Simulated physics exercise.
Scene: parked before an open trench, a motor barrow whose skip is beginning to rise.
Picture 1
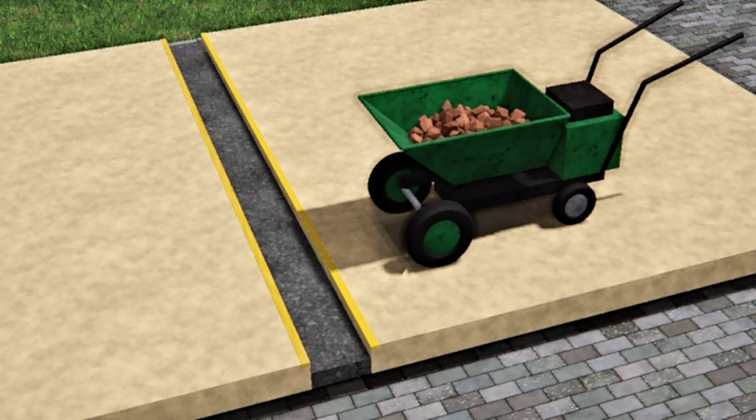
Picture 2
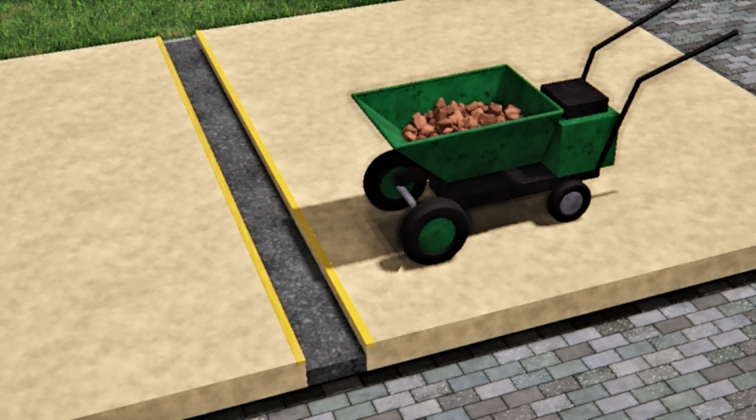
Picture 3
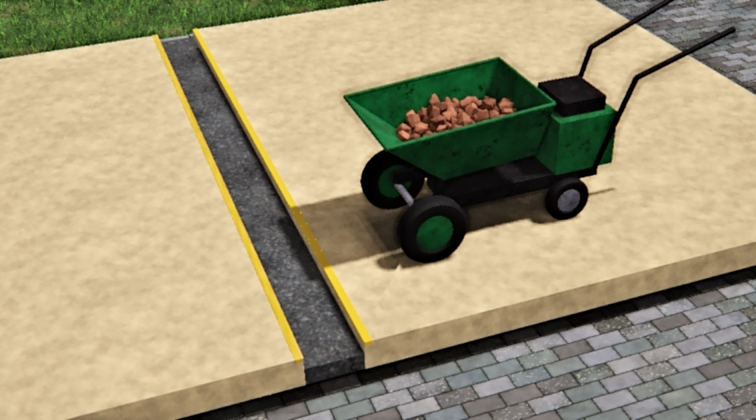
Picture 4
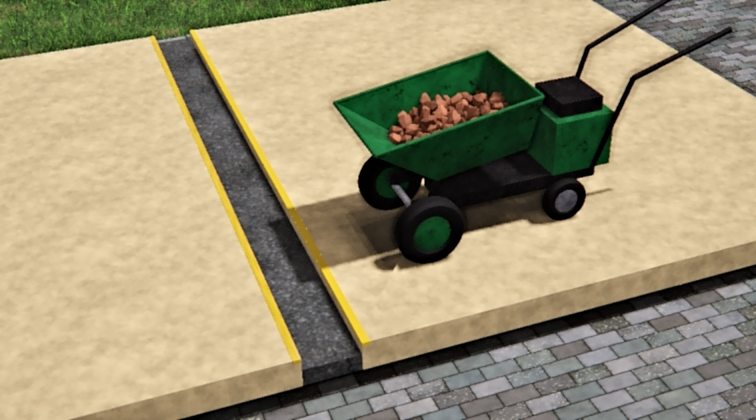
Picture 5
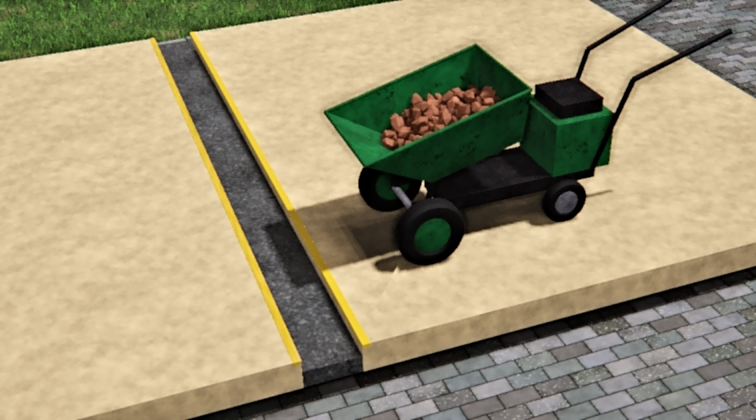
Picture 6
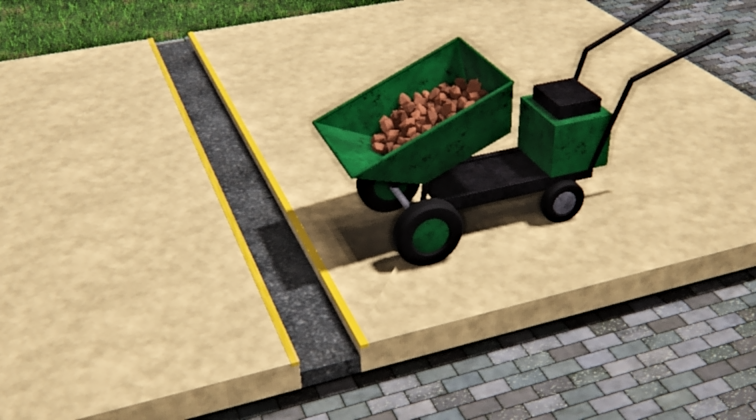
On a pale, sandy-coloured slab edged by grey block paving and a strip of grass, seen from above at an angle, a dark trench with yellow edges crosses at left. To its right stands a green motor barrow with black wheels and handles, its skip holding reddish-brown rubble. The skip tilts steadily forward, its lip lowering leftward and its back lifting, while the view shifts very slightly.
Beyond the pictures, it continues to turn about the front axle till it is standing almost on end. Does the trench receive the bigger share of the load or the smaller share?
The share in the trench is above half.
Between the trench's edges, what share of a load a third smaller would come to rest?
80 in a hundred, roughly.
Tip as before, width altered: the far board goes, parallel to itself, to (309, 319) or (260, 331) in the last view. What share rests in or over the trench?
Lab note: Case 1 around 20 %, case 2 80 %.
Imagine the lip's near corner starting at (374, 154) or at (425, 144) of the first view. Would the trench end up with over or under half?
At the earlier place the lesser portion ends between the edges, at the later place the greater portion.
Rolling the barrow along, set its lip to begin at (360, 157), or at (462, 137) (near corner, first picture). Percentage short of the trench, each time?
About 0 per cent first, about 30 per cent second.
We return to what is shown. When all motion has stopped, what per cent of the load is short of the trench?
Close to 0 in a hundred.
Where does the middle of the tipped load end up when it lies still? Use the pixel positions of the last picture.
Around (277, 265), give or take.
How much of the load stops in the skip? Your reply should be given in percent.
It works out to some 25 percent.
Just after the last frame, skip tipped steeply; every one in the skip.
A moment on, skip tipped right over; roughly half in the skip; roughly half in or heaped over the trench; just a few beyond it.
Further on, skip tipped right over; roughly a quarter in the skip; roughly two thirds in or heaped over the trench; about a tenth beyond it.
When it is over, skip tipped right over; roughly a quarter in the skip; roughly two thirds in or heaped over the trench; about a tenth beyond it.
